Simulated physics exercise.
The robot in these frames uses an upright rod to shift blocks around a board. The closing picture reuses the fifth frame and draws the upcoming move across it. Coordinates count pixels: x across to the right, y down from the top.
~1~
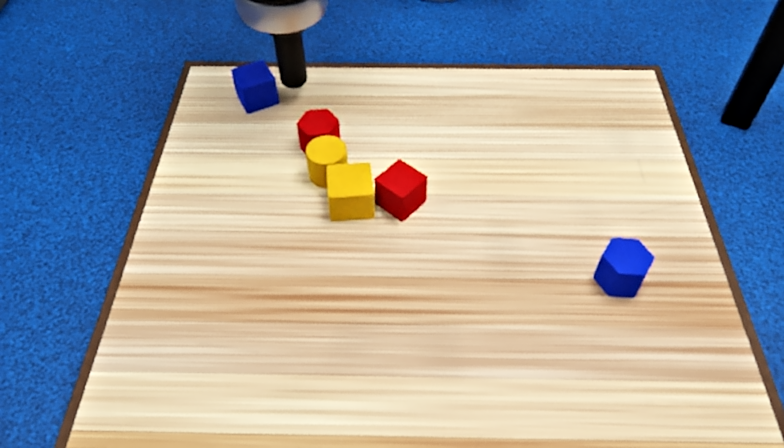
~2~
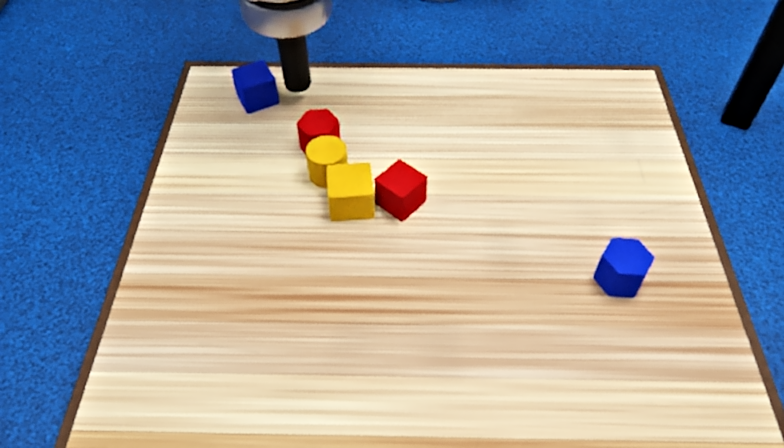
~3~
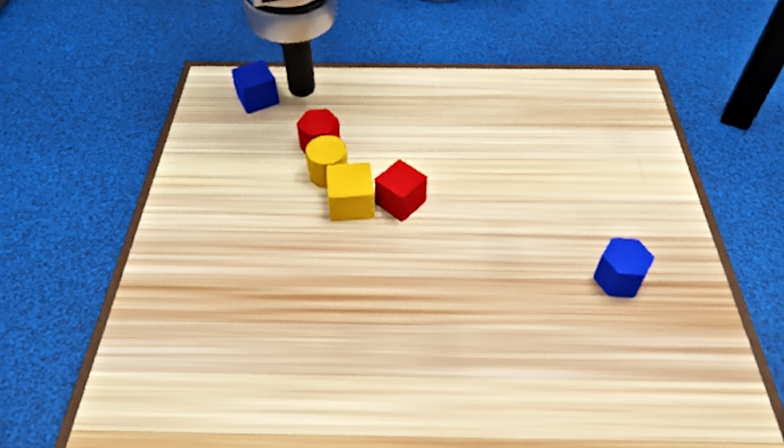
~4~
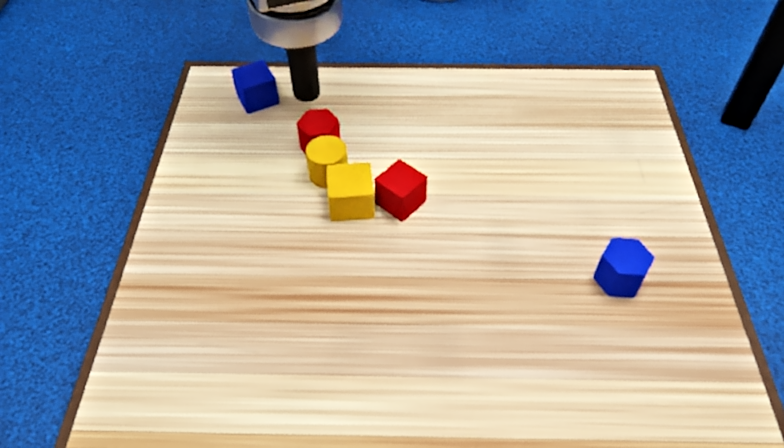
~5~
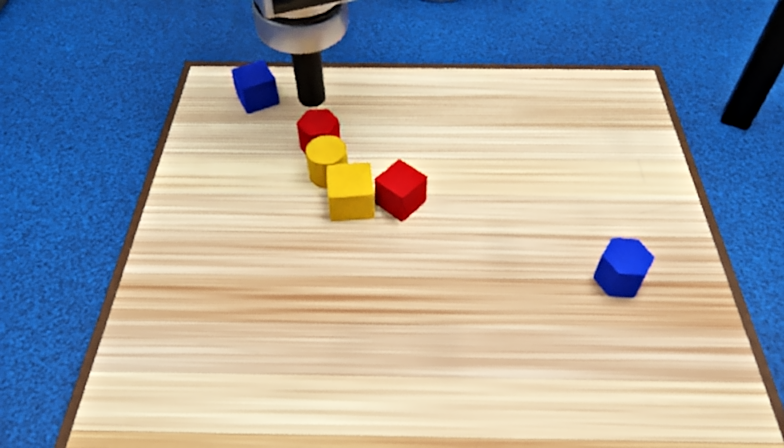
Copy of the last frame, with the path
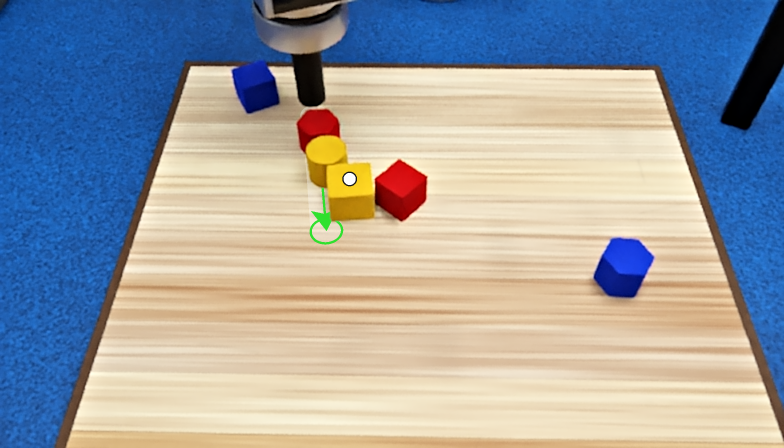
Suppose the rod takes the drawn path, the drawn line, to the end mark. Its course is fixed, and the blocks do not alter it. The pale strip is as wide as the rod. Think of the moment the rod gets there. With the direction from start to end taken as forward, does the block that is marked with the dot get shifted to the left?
Yes, that is how it ends up.
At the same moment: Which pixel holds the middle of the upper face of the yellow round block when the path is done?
So, by the moment the path ends, you'll find the top centre of the yellow round block at (322, 274).
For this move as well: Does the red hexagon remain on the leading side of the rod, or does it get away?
The red hexagon stays in front.
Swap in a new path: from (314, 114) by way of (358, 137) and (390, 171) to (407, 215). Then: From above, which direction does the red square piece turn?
The turn is clockwise.
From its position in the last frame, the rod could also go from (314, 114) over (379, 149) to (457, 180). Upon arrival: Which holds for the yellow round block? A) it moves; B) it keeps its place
My answer is option A.
The drawn path runs straight from (314, 114) to (326, 231); the dot is on the yellow square piece.
What follows on the original path. One third of the way, rod (317, 135); red hexagon (322, 148); yellow round block (326, 177); yellow square piece (358, 198), turned 45° anticlockwise.
Two thirds of the way, rod (321, 174); red hexagon (323, 190); yellow round block (320, 224); yellow square piece (368, 212), turned 80° anticlockwise.
At the end, rod (325, 217); blue square piece not moved; red hexagon (327, 236); yellow round block (322, 274); yellow square piece (375, 216), turned 85° anticlockwise.
